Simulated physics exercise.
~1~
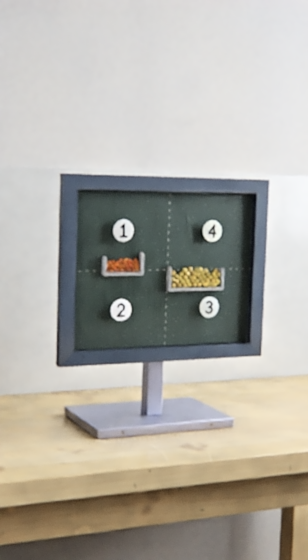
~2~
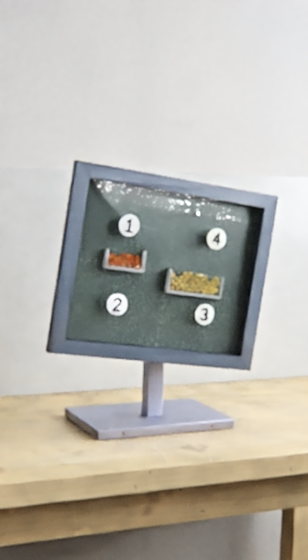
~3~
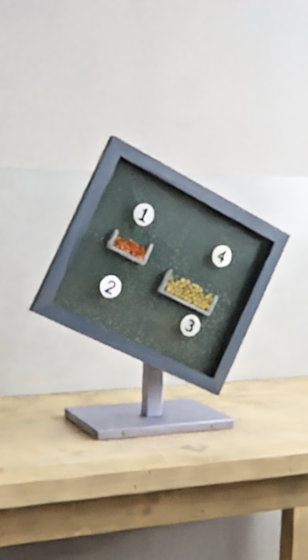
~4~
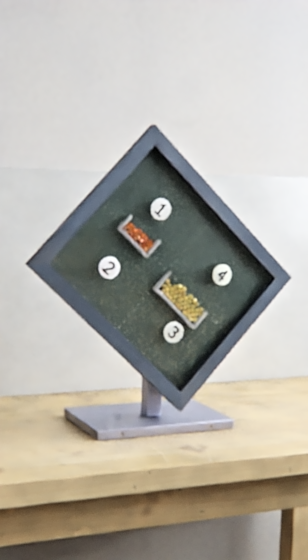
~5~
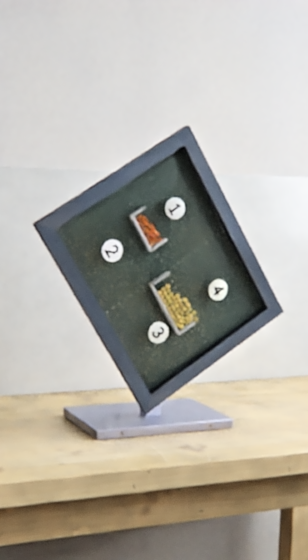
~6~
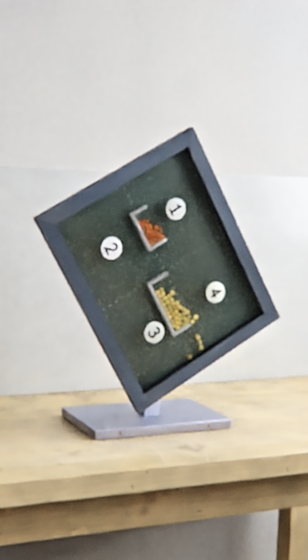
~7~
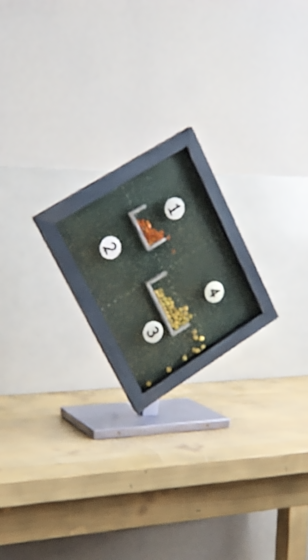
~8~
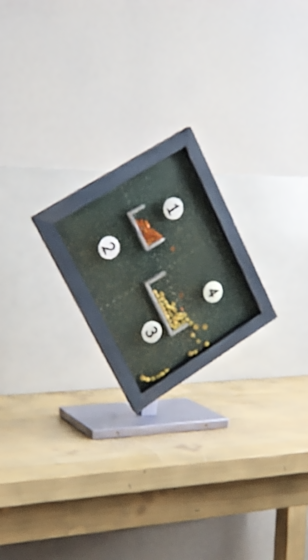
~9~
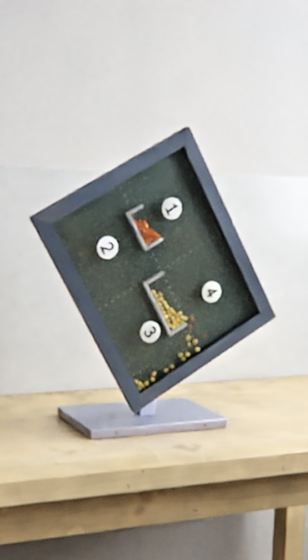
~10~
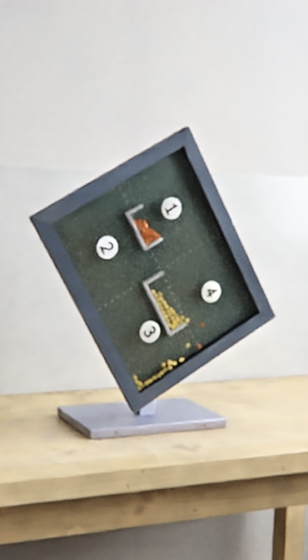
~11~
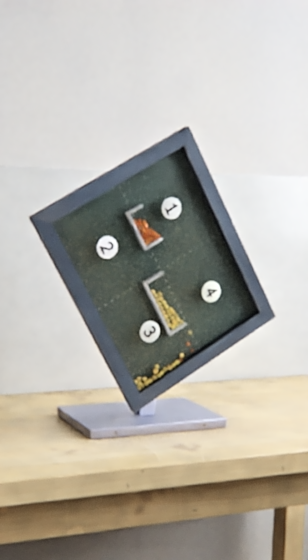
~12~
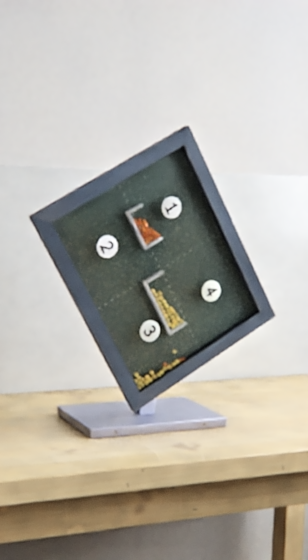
On a wooden table, a framed panel tilts clockwise and some yellow beads spill into its bottom corner.
